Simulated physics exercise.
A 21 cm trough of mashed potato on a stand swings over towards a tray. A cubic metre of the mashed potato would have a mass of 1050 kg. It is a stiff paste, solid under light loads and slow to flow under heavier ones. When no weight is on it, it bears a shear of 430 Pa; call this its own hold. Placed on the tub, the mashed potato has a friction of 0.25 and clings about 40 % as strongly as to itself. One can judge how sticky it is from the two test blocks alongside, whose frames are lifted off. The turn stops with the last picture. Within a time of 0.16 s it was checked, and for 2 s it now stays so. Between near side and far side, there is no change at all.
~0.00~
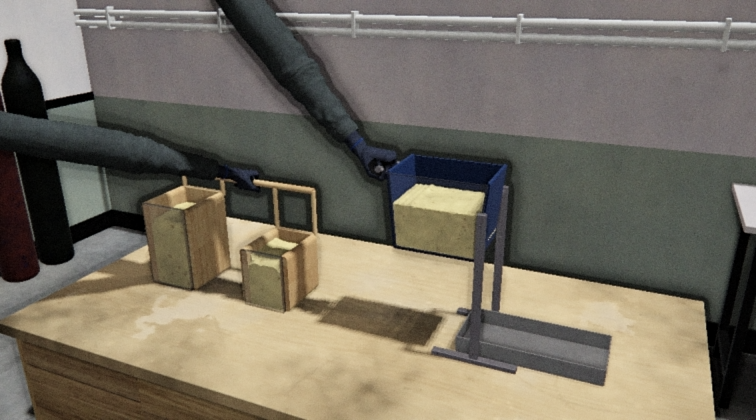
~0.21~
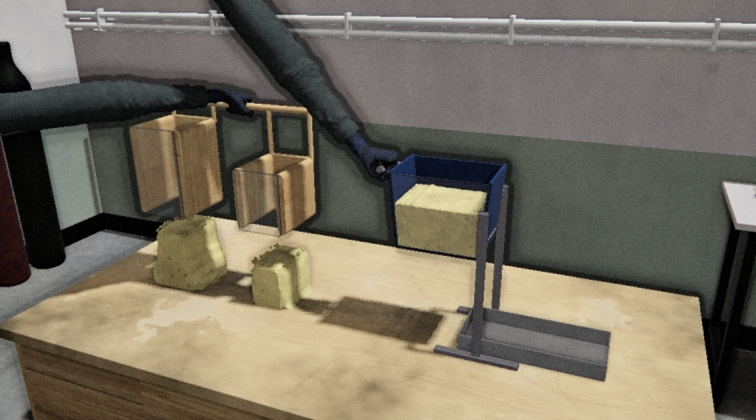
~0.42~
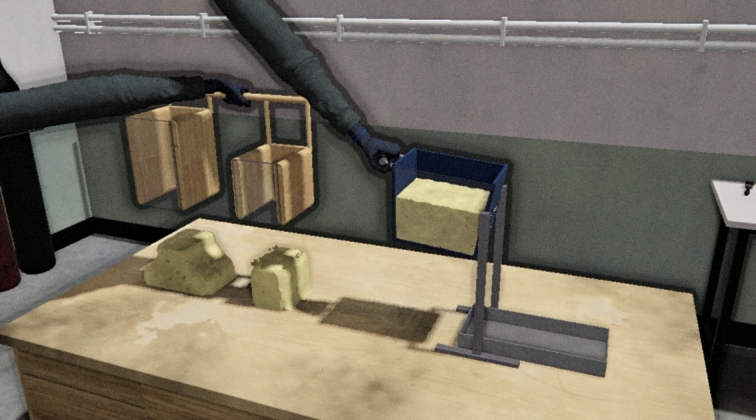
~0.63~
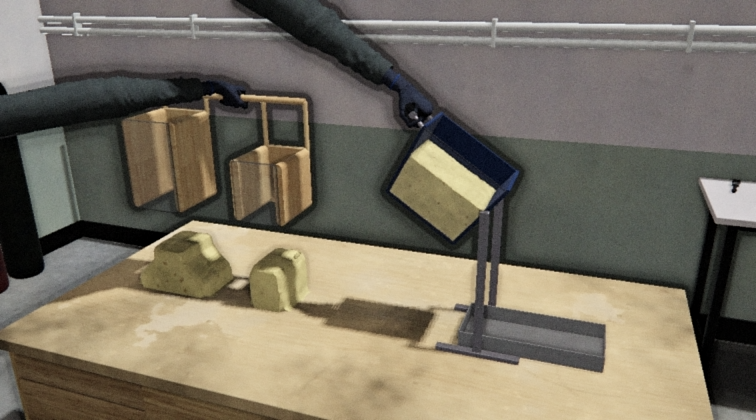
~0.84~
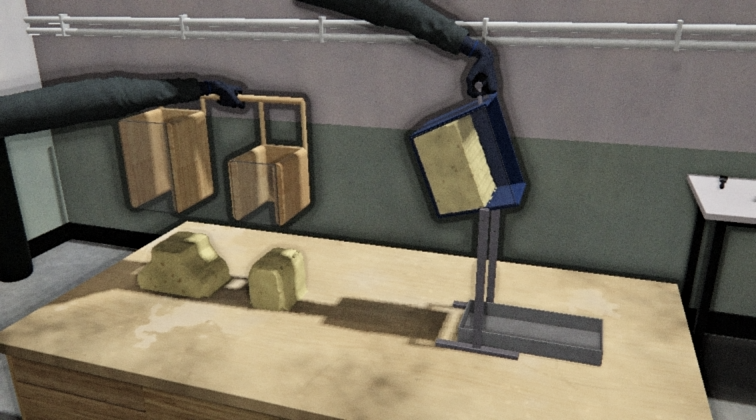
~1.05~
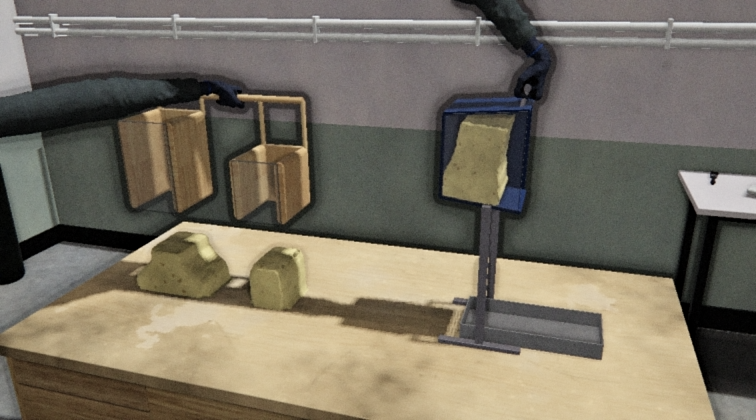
Two wooden boxes lift off yellow blocks, which sag, then a hand tilts a blue trough rightward.
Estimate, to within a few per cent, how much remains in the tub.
Roughly 50 per cent remains in the tub.
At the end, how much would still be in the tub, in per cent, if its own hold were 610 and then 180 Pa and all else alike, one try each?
It'd be some 65 percent the first time and some 35 percent the second.
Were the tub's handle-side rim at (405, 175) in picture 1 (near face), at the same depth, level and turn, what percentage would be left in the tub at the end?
Remaining in tub at end: Approx. 75 %.
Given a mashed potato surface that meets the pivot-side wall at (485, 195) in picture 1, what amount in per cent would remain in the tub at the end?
I'd guess around 35 in a hundred.
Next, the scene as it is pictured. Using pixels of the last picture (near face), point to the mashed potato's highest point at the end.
Highest point: Approx. (477, 172).
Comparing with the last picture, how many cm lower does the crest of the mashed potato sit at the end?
13 cm or so.
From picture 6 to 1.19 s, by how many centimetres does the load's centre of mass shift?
Shift: Roughly 6 cm.
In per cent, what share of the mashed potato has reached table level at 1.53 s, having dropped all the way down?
Near 0 per cent has got down by that time.
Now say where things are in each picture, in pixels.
Handle-side rim at (390, 173), tilt 0 degrees; highest point of the mashed potato at (463, 213); test blocks 24 cm, 16 cm high (left to right), in the first picture.
Handle-side rim at (392, 173), tilt 0 degrees; highest point of the mashed potato at (464, 212); test blocks 21 cm, 15 cm high (left to right), in the second picture.
Handle-side rim at (395, 166), tilt 5 degrees; highest point of the mashed potato at (402, 197); test blocks 16 cm, 15 cm high (left to right), in the third picture.
Handle-side rim at (426, 128), tilt 34 degrees; highest point of the mashed potato at (413, 157); test blocks 16 cm, 15 cm high (left to right), in the fourth picture.
Handle-side rim at (486, 108), tilt 69 degrees; highest point of the mashed potato at (454, 124); test blocks 16 cm, 15 cm high (left to right), in the fifth picture.
Handle-side rim at (528, 113), tilt 91 degrees; highest point of the mashed potato at (465, 123); test blocks 16 cm, 15 cm high (left to right), in the sixth picture.
By 1.19 s, the tub is at 91 degrees and holds 97 %.
By 1.36 s, the tub is at 91 degrees and holds 61 %.
By 1.53 s, the tub is at 91 degrees and holds 51 %.
By 1.70 s, the tub is at 91 degrees and holds 50 %.
By 3.05 s, at the end, the tub is at 91 degrees and holds 50 %.
